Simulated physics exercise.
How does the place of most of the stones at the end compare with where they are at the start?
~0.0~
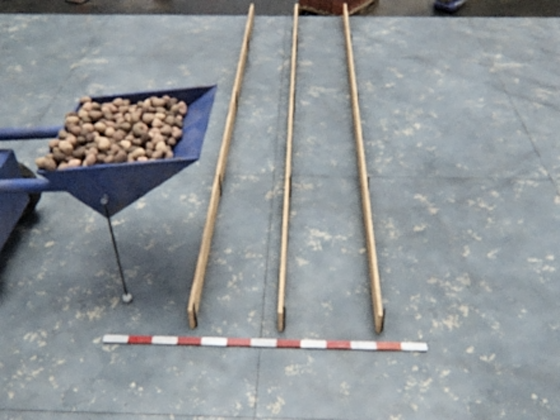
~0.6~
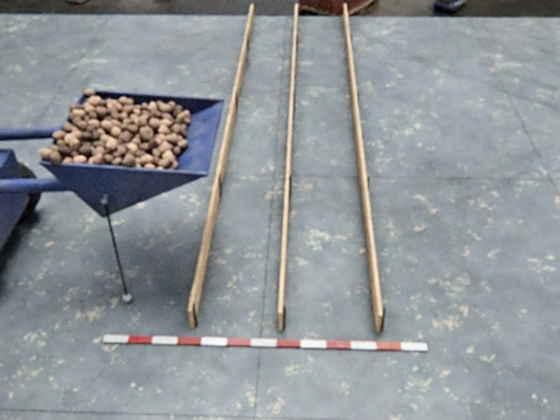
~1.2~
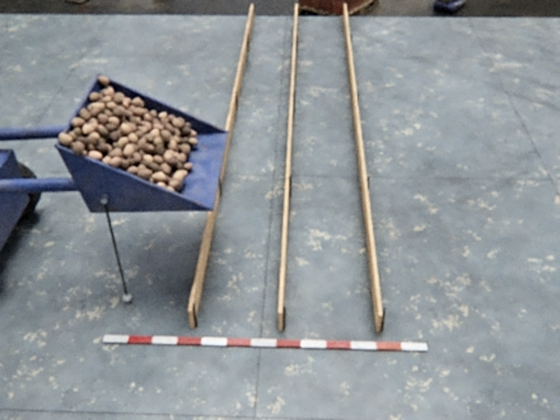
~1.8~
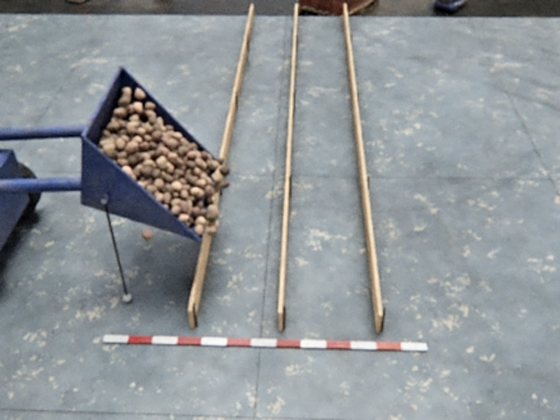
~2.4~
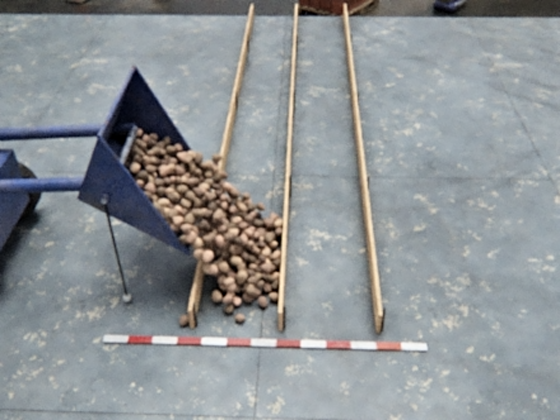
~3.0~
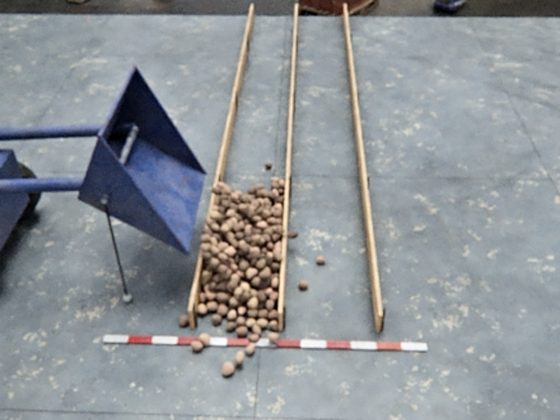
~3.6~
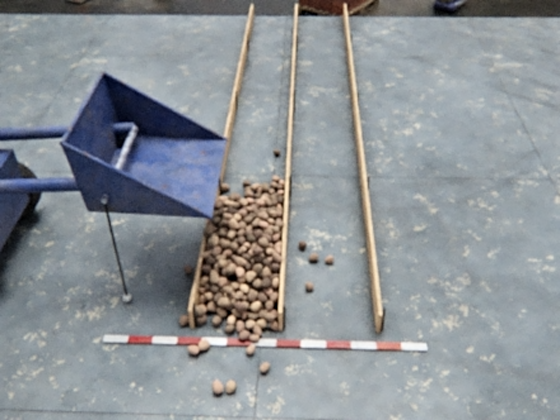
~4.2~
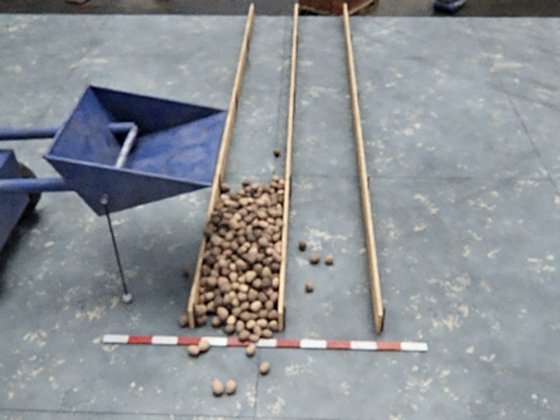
At the start the stones are heaped in the blue bucket on the left. At the end most of them lie lower and farther right, in a pile on the floor between the left and middle planks.
